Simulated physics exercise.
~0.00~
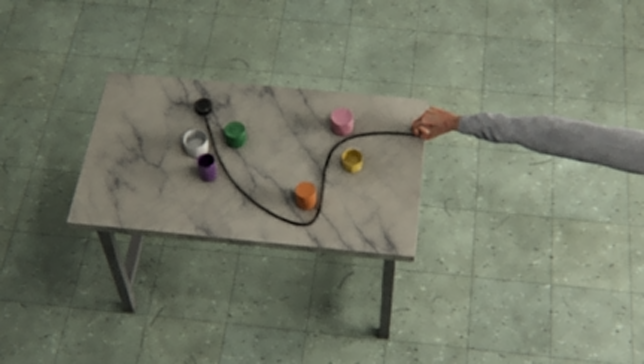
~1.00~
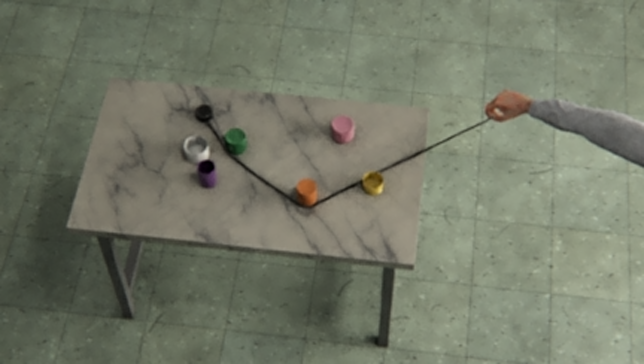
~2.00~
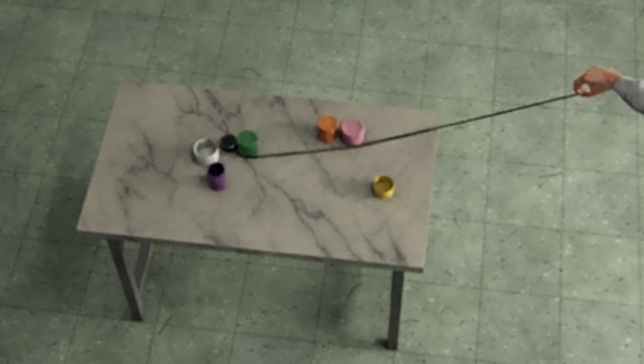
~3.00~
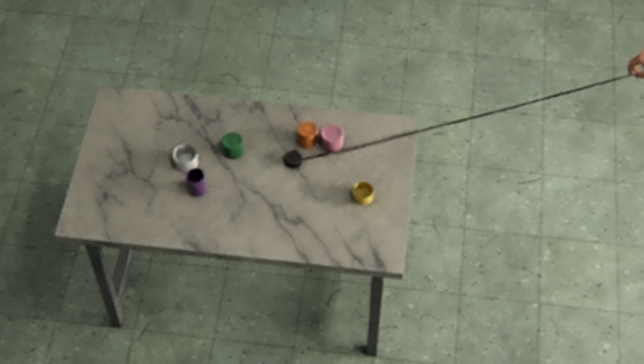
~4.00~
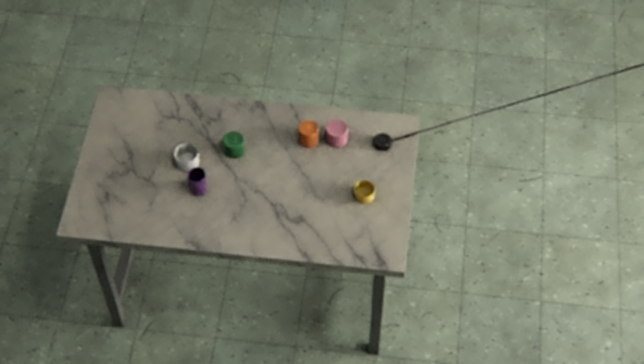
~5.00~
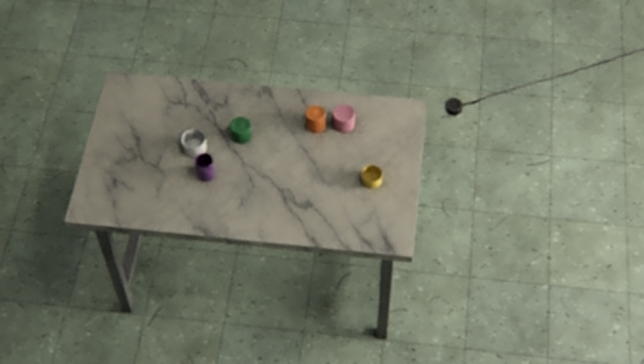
A marble-topped table stands on a green tiled floor, seen from above by a slightly swaying camera. A black reel sits near the back left, with a white mug, a purple cup and a green tub close by, and an orange tub, a yellow cup and a pink tub farther right. A hand pulls the reel's curving black cable rightward, nudging the yellow cup a little. The tightening cable sweeps the orange tub back beside the pink one. The reel then slides right across the table and leaves its right edge, hanging from the cable while all six containers remain on top.
